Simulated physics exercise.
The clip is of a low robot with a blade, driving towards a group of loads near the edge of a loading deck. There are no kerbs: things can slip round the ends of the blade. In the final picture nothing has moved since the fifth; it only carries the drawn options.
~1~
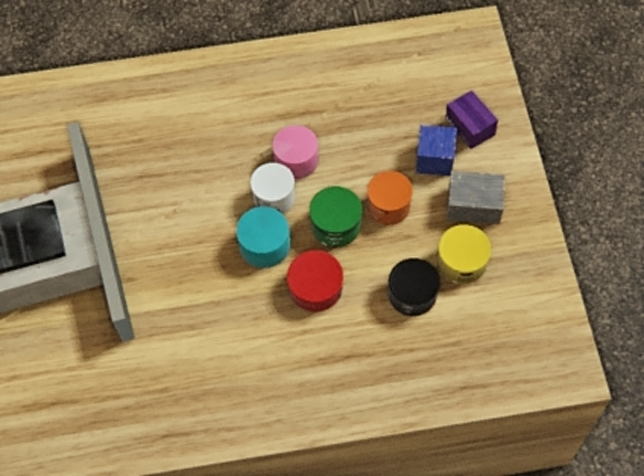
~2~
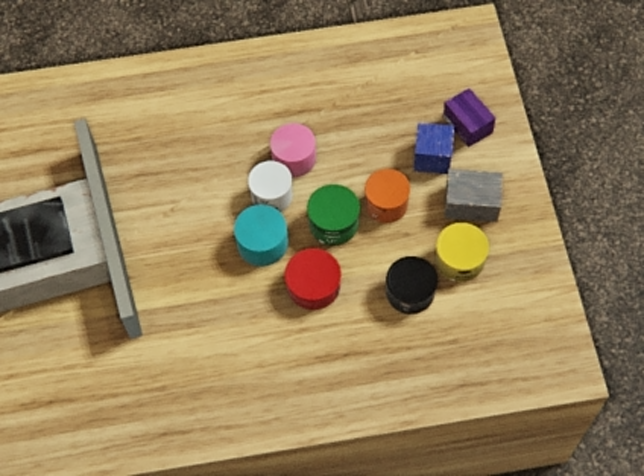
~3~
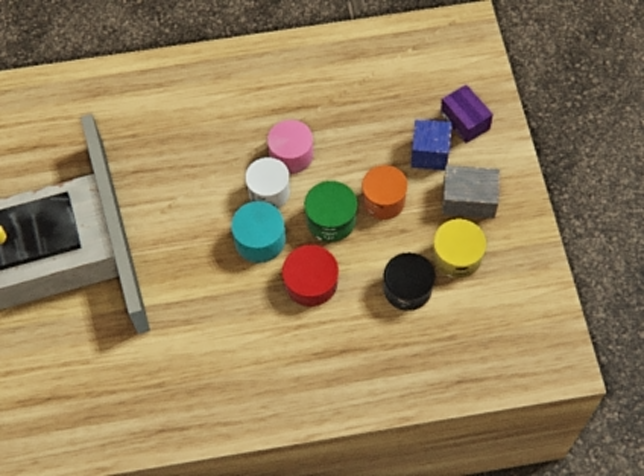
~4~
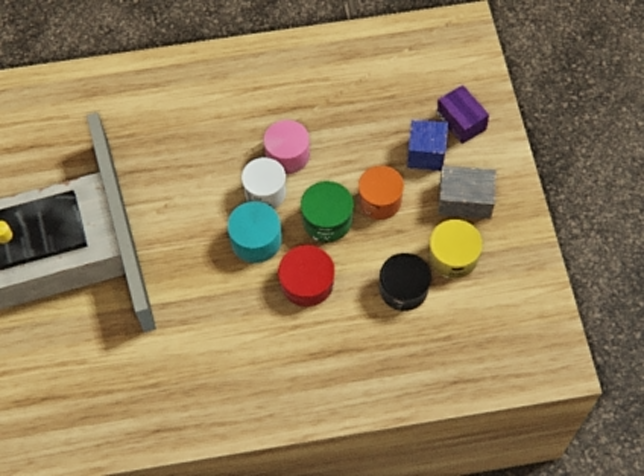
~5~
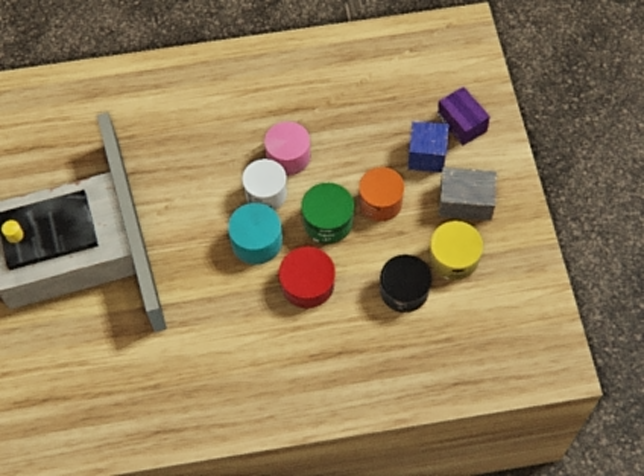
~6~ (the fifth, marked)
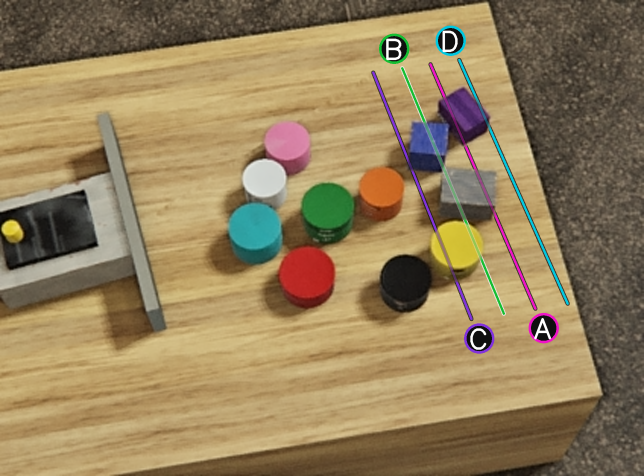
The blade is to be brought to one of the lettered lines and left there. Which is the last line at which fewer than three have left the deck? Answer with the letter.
No farther than B.
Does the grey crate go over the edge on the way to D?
Yes.
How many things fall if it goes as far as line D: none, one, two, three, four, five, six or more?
Six or more.
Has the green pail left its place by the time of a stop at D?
Yes.
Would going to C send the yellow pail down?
By then, no.
On the marked copy, A at (480, 179); B at (450, 184); C at (419, 188); D at (510, 175).
With B. Early on, robot (173, 209); green pail (335, 212); turquoise canister (286, 227).
Further on, robot (291, 191); grey crate (499, 193); purple box (466, 111).
At the end, robot (380, 178); orange pail over the edge; yellow pail (558, 246); one fallen.
As for the rest, A drops four; C is within the limit but short; D drops eight.
